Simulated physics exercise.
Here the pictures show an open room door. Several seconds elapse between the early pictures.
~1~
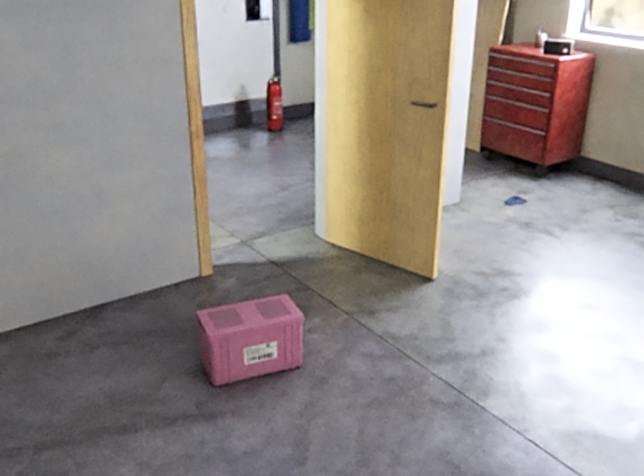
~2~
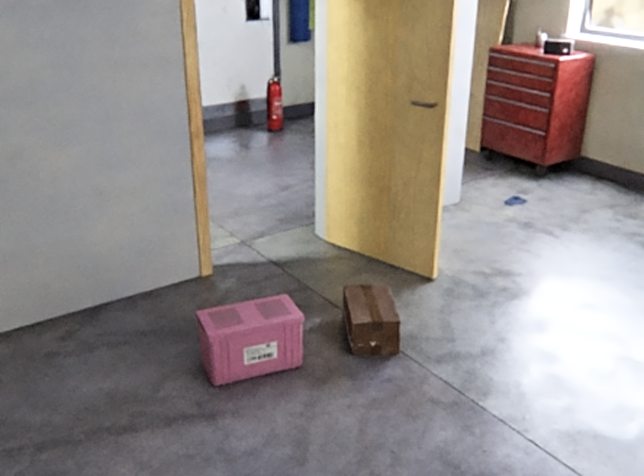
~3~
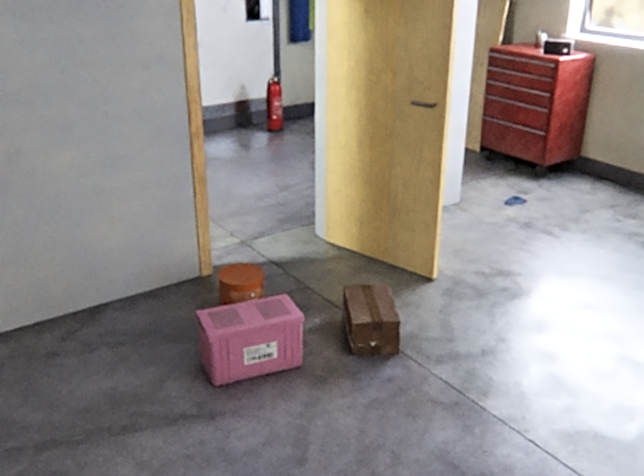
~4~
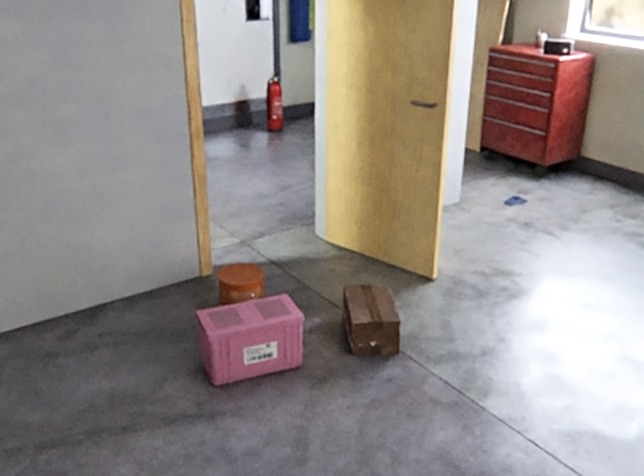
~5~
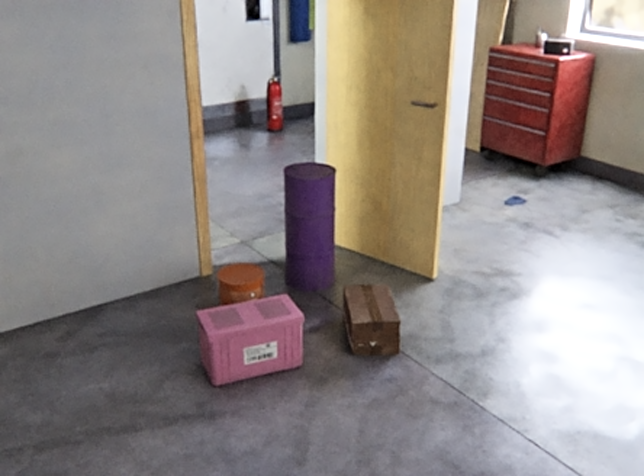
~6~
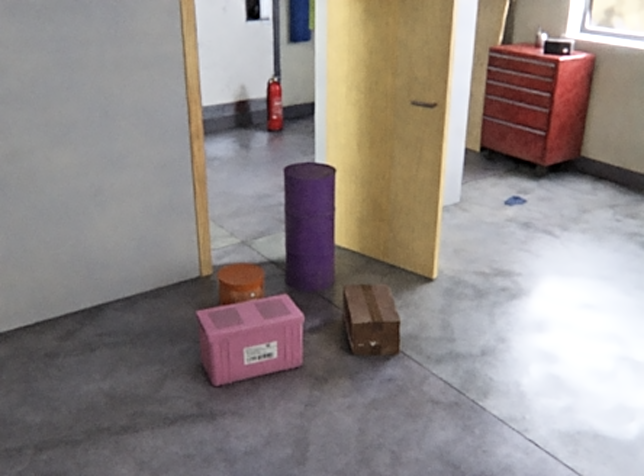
A room with a smooth grey concrete floor is seen from a raised, fixed viewpoint, facing a wide-open wooden door, with a red extinguisher beyond the doorway and a red tool chest at the right. A pink tote sits in the foreground, left of centre. A brown box appears to its right, then an orange pail behind it, then a tall purple drum near the door, while everything already there stays still.
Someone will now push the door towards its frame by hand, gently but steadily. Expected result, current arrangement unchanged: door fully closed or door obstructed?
The door cannot travel further.
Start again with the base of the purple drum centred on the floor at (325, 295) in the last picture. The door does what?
What you'd see next is that it is halted early.
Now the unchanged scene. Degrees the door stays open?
Around 60 degrees.
Then, 0.50 s after the last picture, door at 93°.
Then, 0.80 s after the last picture, door at 77°.
Then, 1.00 s after the last picture, door at 65°.
At rest, door at 60°; all 4 in place. Seen from the same camera at the end, purple drum near (308, 227).
